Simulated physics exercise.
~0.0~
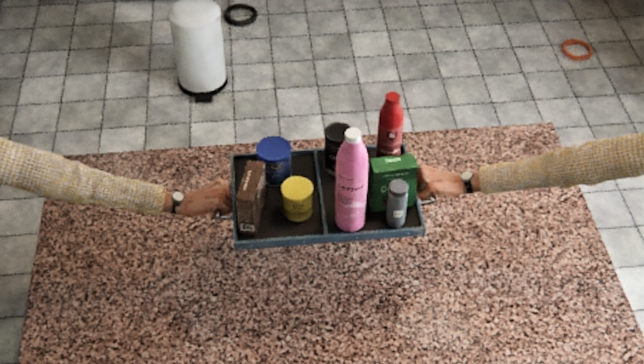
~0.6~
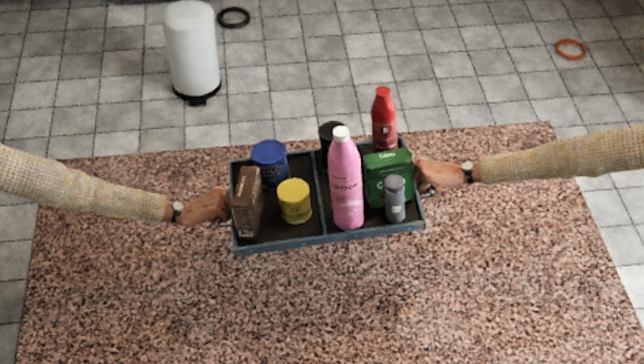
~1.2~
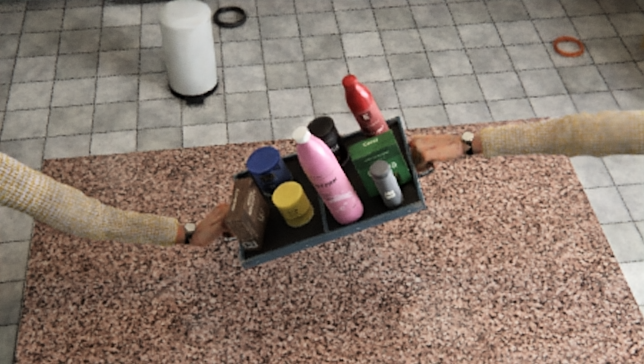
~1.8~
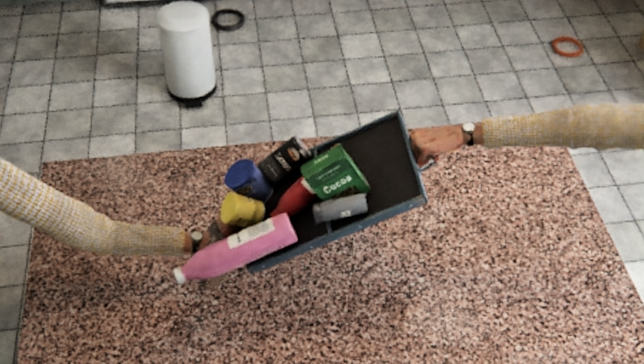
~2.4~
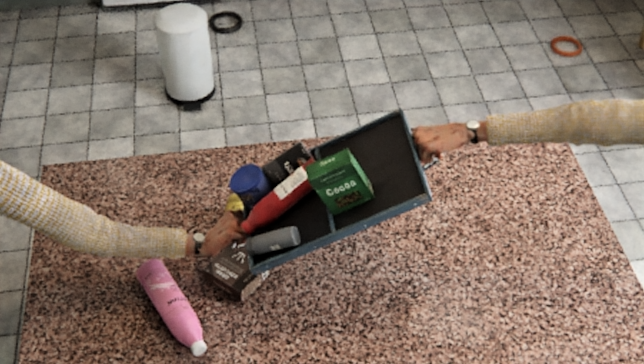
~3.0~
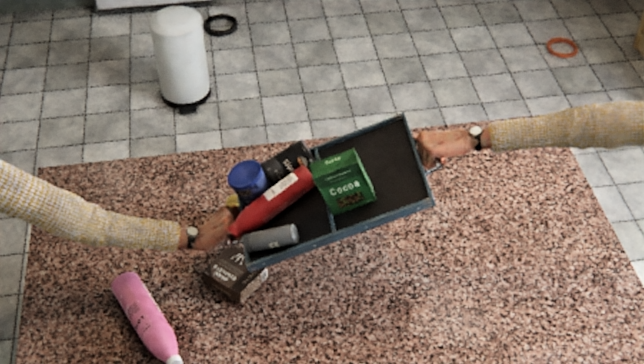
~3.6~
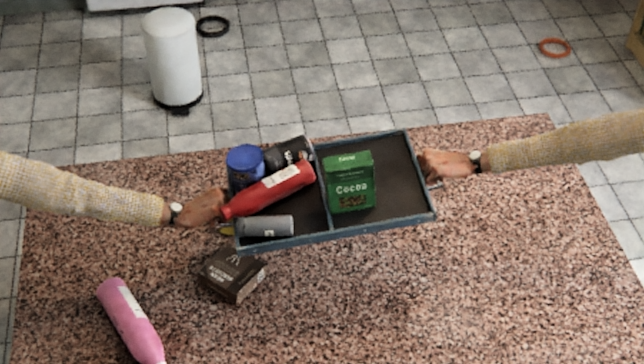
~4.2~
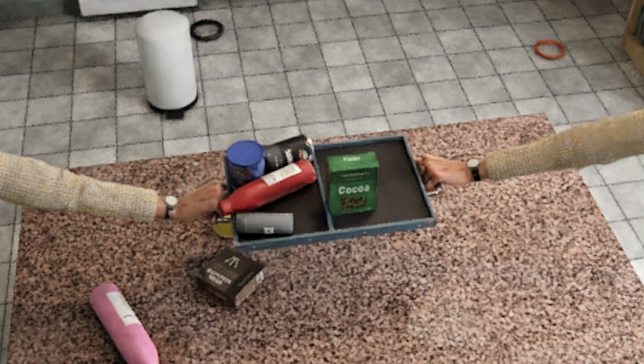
Two hands tilted a tray of bottles, tins and packets steeply down to the left, sending the pink bottle and a brown packet onto the speckled tabletop, then levelled it with the green packet still upright and the red bottle lying over.
